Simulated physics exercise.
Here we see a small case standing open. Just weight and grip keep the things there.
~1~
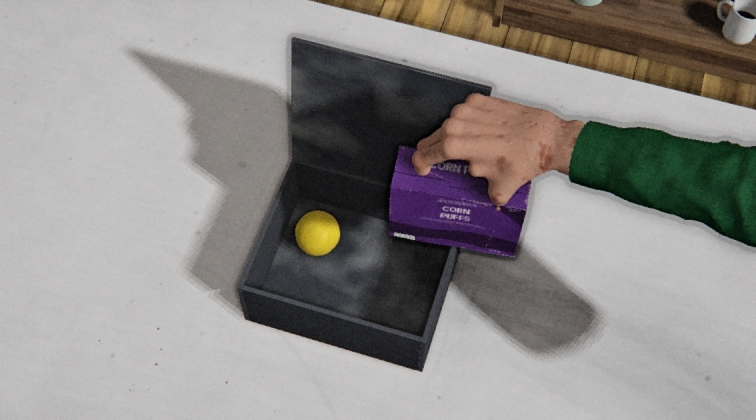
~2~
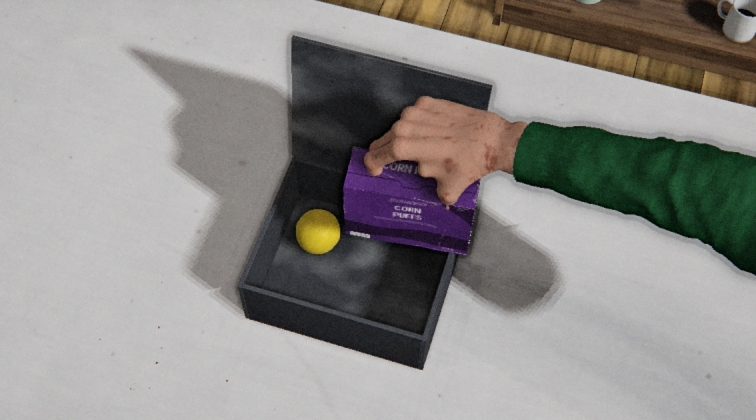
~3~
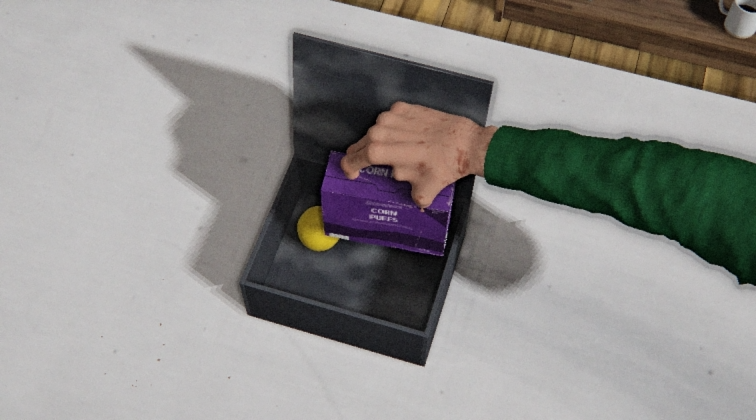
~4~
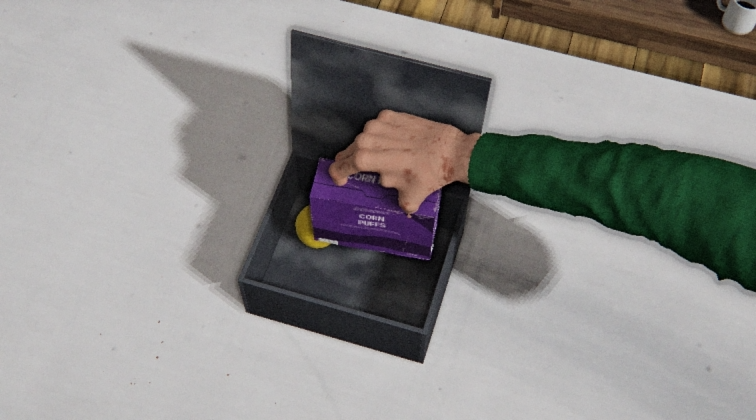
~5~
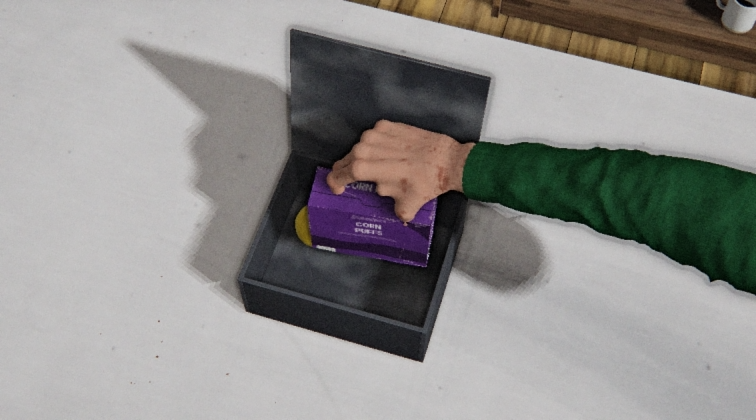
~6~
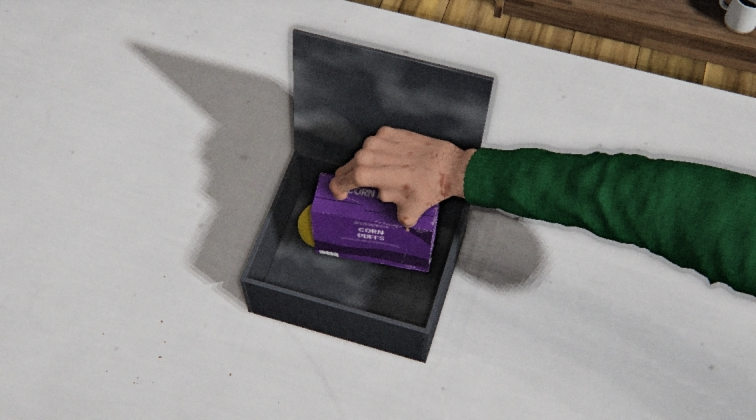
Hand in a green sleeve moving a purple packet left and lowering it into an open dark case beside a yellow lemon.
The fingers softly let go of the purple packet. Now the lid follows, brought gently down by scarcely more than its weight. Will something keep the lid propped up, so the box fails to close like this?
No, it closes.
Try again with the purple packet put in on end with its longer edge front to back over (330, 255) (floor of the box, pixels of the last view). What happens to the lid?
After that, the lid lies down snugly.
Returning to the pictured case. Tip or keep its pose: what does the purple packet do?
Well, the purple packet ends up skewed.
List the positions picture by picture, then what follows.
Coming down; purple packet (458, 203); yellow lemon (318, 233), in the first frame.
Coming down; purple packet (412, 203); yellow lemon (318, 232), in the second frame.
Coming down; purple packet (388, 205), in the third frame.
Coming down; purple packet (377, 210), in the fourth frame.
Coming down; purple packet (373, 218), in the fifth frame.
Put in, still held; purple packet (376, 224), in the sixth frame.
Then, 0.50 s after the last picture, purple packet tipped 61° from how it was near (355, 266); yellow lemon rolled a little.
Then, 1.30 s after the last picture, lid 79° above the rim; purple packet on its side near (348, 284); yellow lemon rolled a little.
Then, 1.70 s after the last picture, lid 47° above the rim; purple packet on its side near (348, 284); yellow lemon rolled a little.
Then, 2.00 s after the last picture, lid 12° above the rim; purple packet on its side near (348, 284); yellow lemon rolled a little.
At rest, lid shut; tipped over in the box, purple packet; yellow lemon in place. Seen from the same camera at the end, purple packet near (348, 284).
